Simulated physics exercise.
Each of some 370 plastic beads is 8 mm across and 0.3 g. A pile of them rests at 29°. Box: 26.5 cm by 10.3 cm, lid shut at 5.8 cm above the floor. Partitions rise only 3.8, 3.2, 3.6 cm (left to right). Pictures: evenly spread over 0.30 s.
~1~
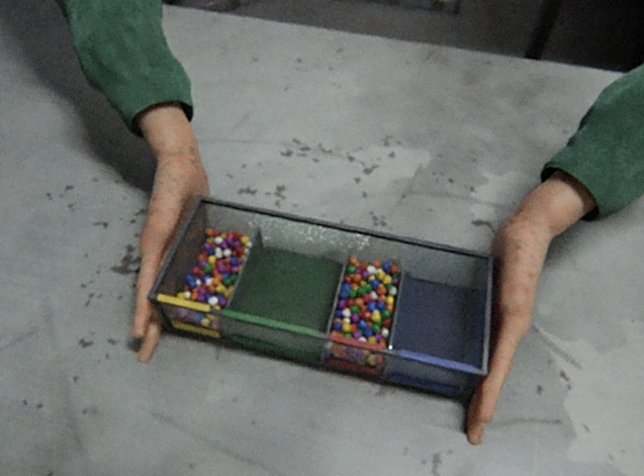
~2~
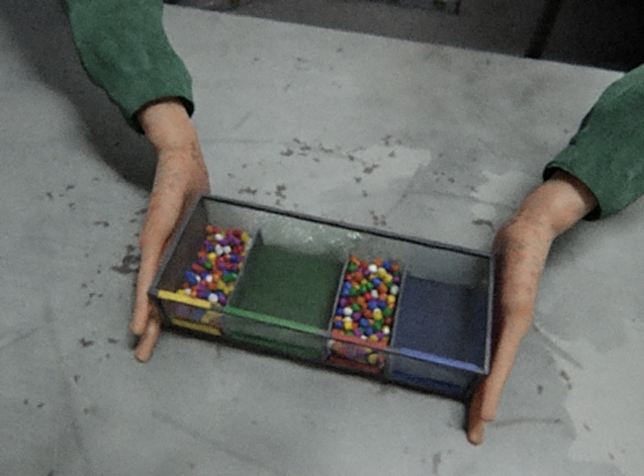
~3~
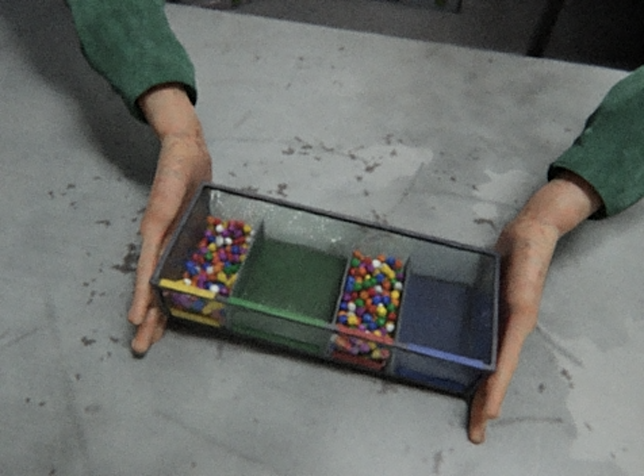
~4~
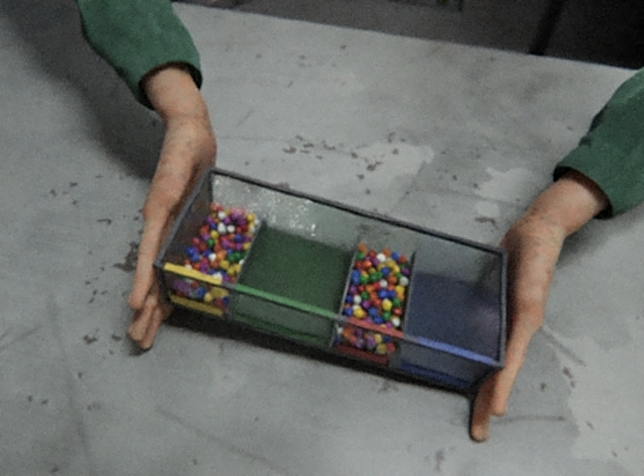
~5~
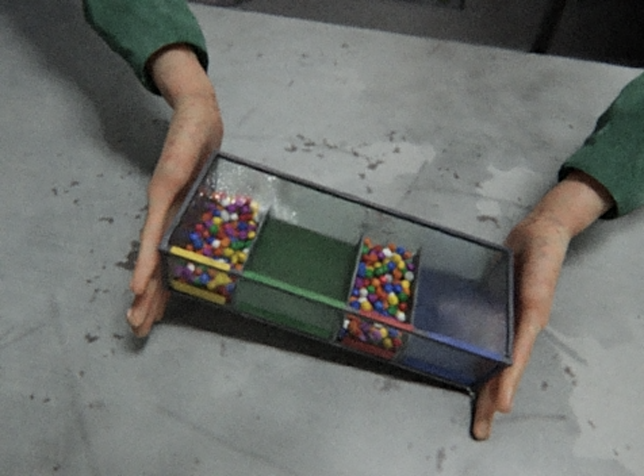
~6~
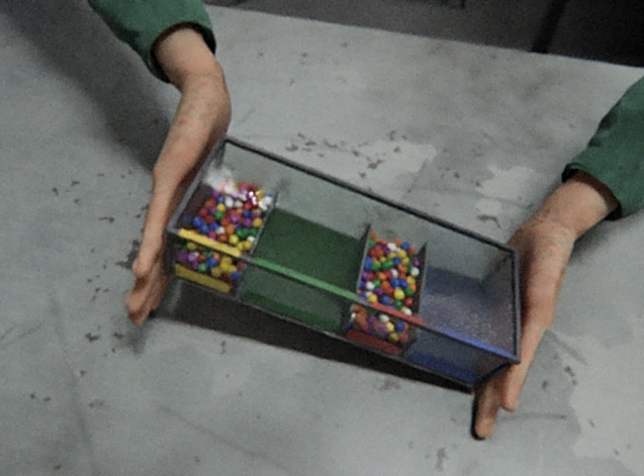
The footage shows two hands in green sleeves holding a clear, lidded box with four compartments, two containing multicoloured beads, above a worn grey surface. The hands gradually tilt the box, raising its left end while the beads stay in their compartments.
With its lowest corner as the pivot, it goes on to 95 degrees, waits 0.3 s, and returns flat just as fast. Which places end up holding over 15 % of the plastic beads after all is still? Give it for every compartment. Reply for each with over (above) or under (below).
Red - over, blue - over, green - under, yellow - under.
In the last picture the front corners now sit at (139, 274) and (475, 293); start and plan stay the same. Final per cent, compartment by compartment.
You'd see red at 5 percent, blue at 0, green at 20 and yellow at 75 percent.
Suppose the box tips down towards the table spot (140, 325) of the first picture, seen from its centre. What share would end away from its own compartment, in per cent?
Near 50 percent, give or take.
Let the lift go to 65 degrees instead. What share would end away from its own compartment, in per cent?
It would come to about 10 per cent.
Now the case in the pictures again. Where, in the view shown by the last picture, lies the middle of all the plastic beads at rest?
Approximately (430, 296) in the last view.
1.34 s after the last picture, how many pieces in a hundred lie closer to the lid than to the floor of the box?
Roughly 60 percent of the pieces.
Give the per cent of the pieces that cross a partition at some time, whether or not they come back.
Estimate: Near 75 %.
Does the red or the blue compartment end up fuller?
It's the blue one that holds more.
Then, 1.34 s after the last picture, tilt 95 degrees; red 30 %, blue 40 %, green 15 %, yellow 20 %.
Then, 2.23 s after the last picture, tilt 48 degrees; red 20 %, blue 65 %, green 5 %, yellow 10 %.
Then, 3.13 s after the last picture, tilt 0 degrees; red 20 %, blue 65 %, green 5 %, yellow 10 %.
In the end, red 20 %, blue 65 %, green 5 %, yellow 10 %.
